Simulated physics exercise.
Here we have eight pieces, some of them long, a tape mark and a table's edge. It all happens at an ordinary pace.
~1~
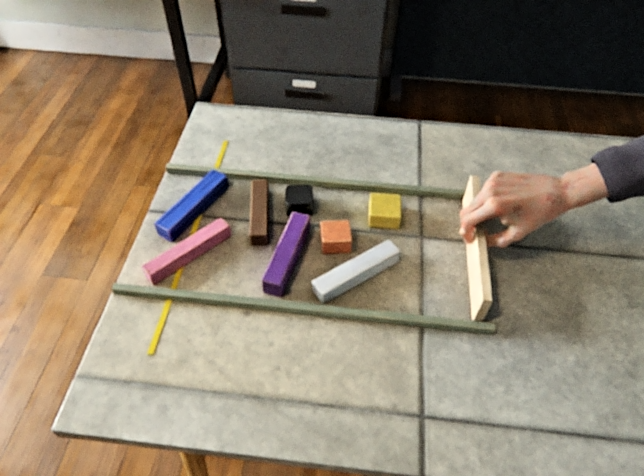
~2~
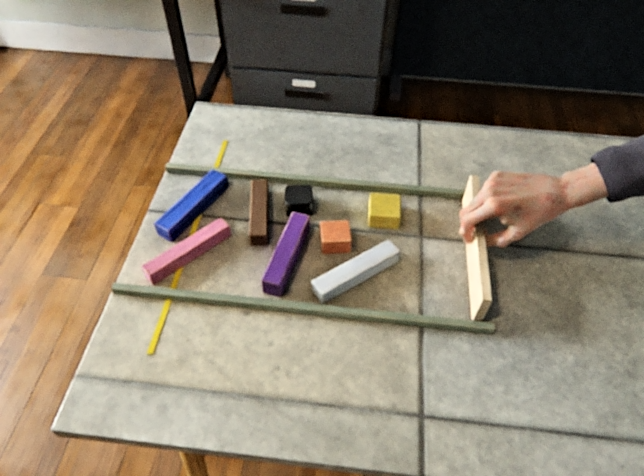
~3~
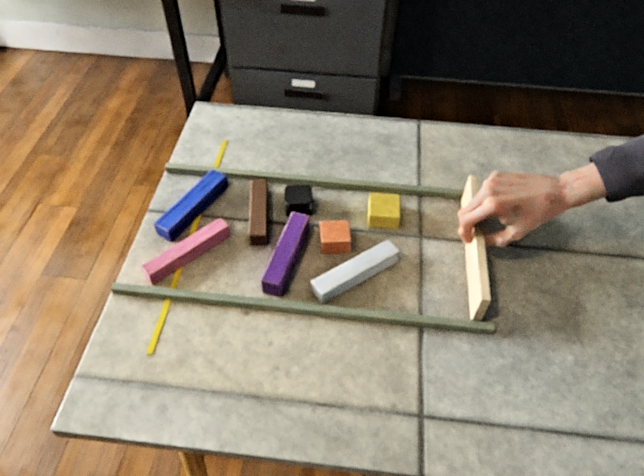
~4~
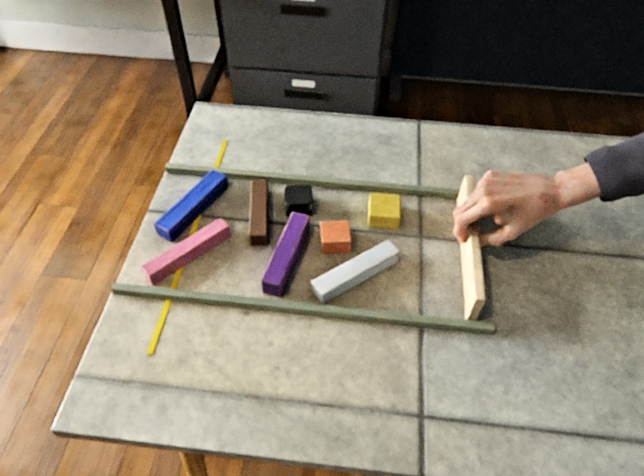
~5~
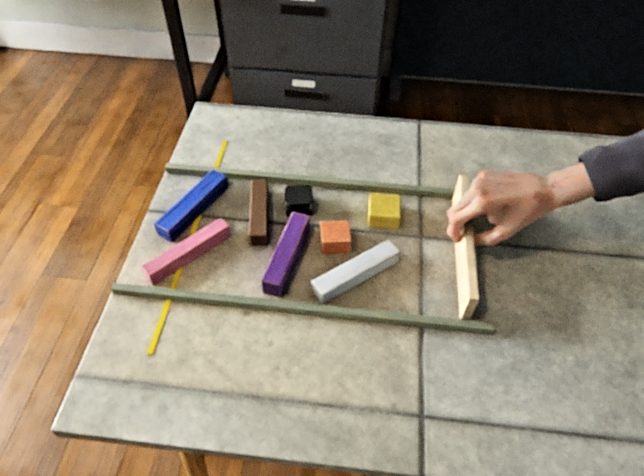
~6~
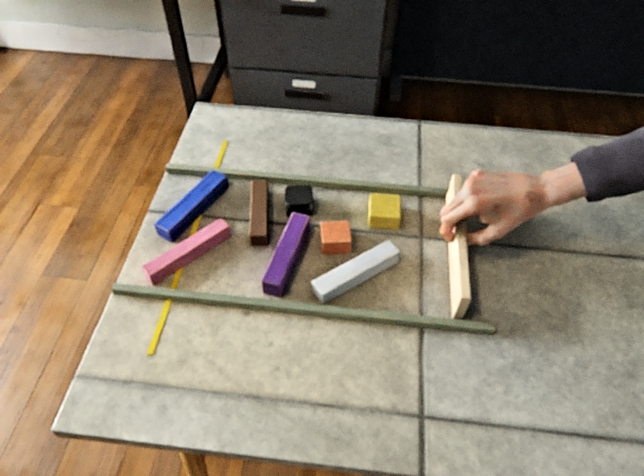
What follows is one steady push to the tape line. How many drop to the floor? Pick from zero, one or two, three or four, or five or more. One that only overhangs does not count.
Outcome: The number that fall off is three or four.
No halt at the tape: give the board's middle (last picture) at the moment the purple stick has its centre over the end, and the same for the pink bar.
About (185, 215), and (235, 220) for the other.
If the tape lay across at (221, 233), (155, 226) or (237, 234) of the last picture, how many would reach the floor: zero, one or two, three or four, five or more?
Taking them in turn, just one or two; 5 or more; one or two.
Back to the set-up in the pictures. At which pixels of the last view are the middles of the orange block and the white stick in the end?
The orange block at (169, 207), the white stick at (175, 249).
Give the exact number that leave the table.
It comes to 3.
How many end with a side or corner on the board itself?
The number is 2.
Early on, none off yet; blue stick at rest near (193, 205); pink bar at rest near (188, 250); brown stick at rest near (259, 212).
A while later, none off yet; blue stick at rest near (193, 205); pink bar moving near (178, 251); brown stick travelled a little near (230, 210).
Further along, none off yet; blue stick leaning a little near (140, 196); pink bar travelled about its own width near (132, 244); brown stick travelled about its own width near (169, 204).
Finally, the number that fall off is three or four; lost, brown stick, pink bar and blue stick.
